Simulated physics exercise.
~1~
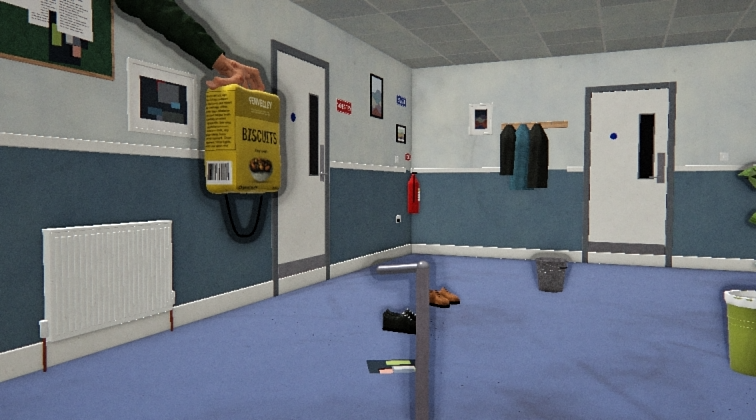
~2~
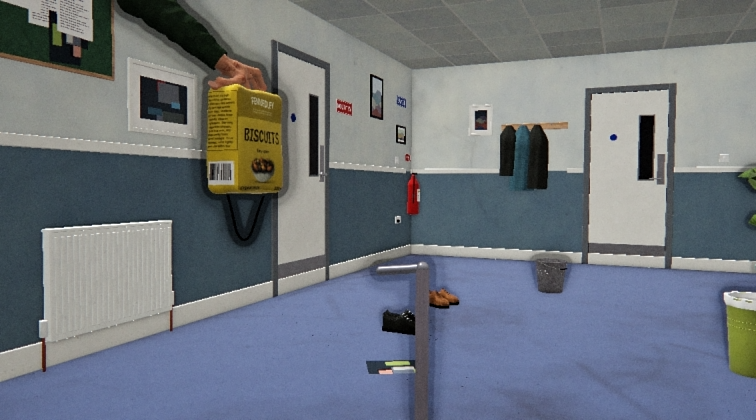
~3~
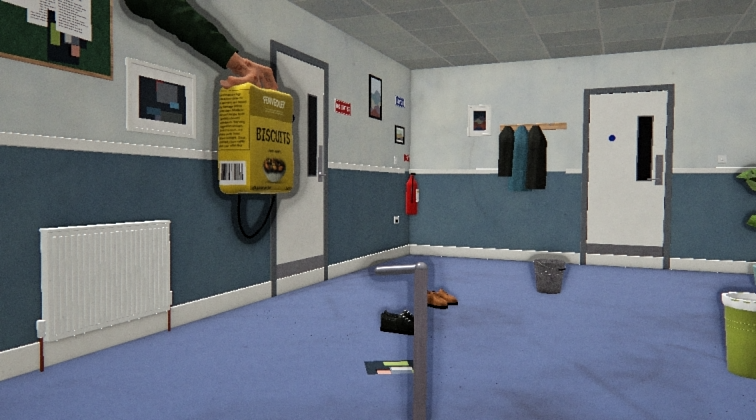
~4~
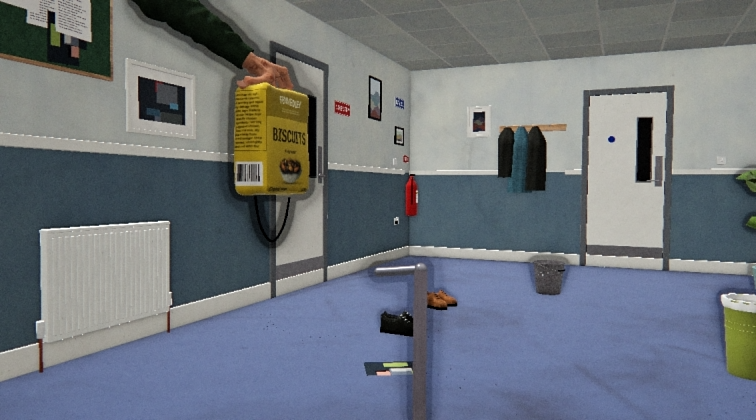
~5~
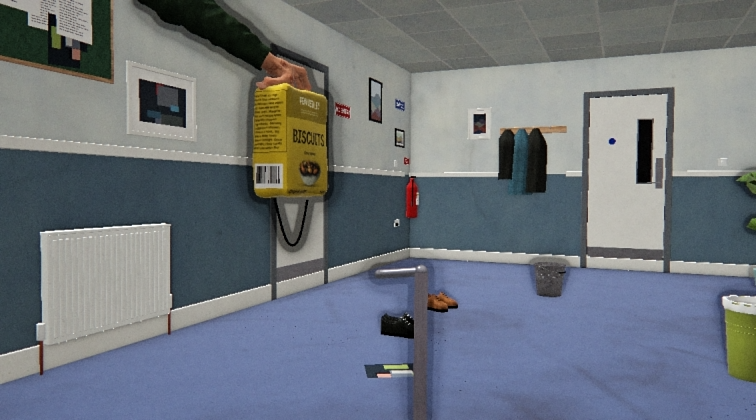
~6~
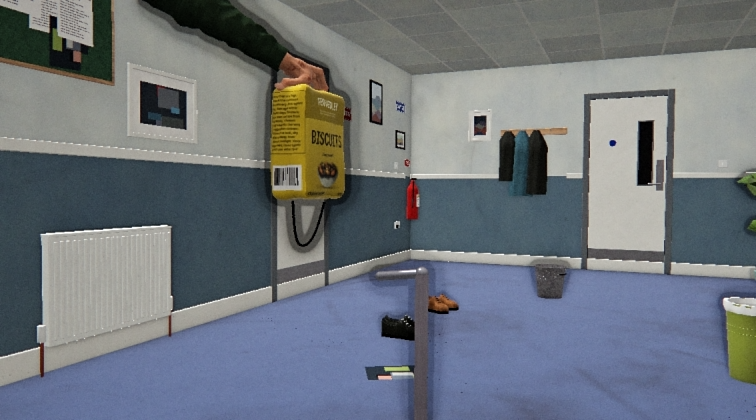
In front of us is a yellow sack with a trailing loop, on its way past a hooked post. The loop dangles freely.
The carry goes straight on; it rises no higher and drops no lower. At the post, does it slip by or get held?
It slips by.
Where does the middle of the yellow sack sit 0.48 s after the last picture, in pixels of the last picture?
At (357, 144) by that time.
Then, 0.48 s later than the last view, sack nearing the post near (357, 144).
Then, 1.28 s later than the last view, sack over the post near (444, 141).
Then, 2.08 s later than the last view, sack past the post near (545, 138).
Finally, sack past the post near (577, 137). The yellow sack goes by freely.
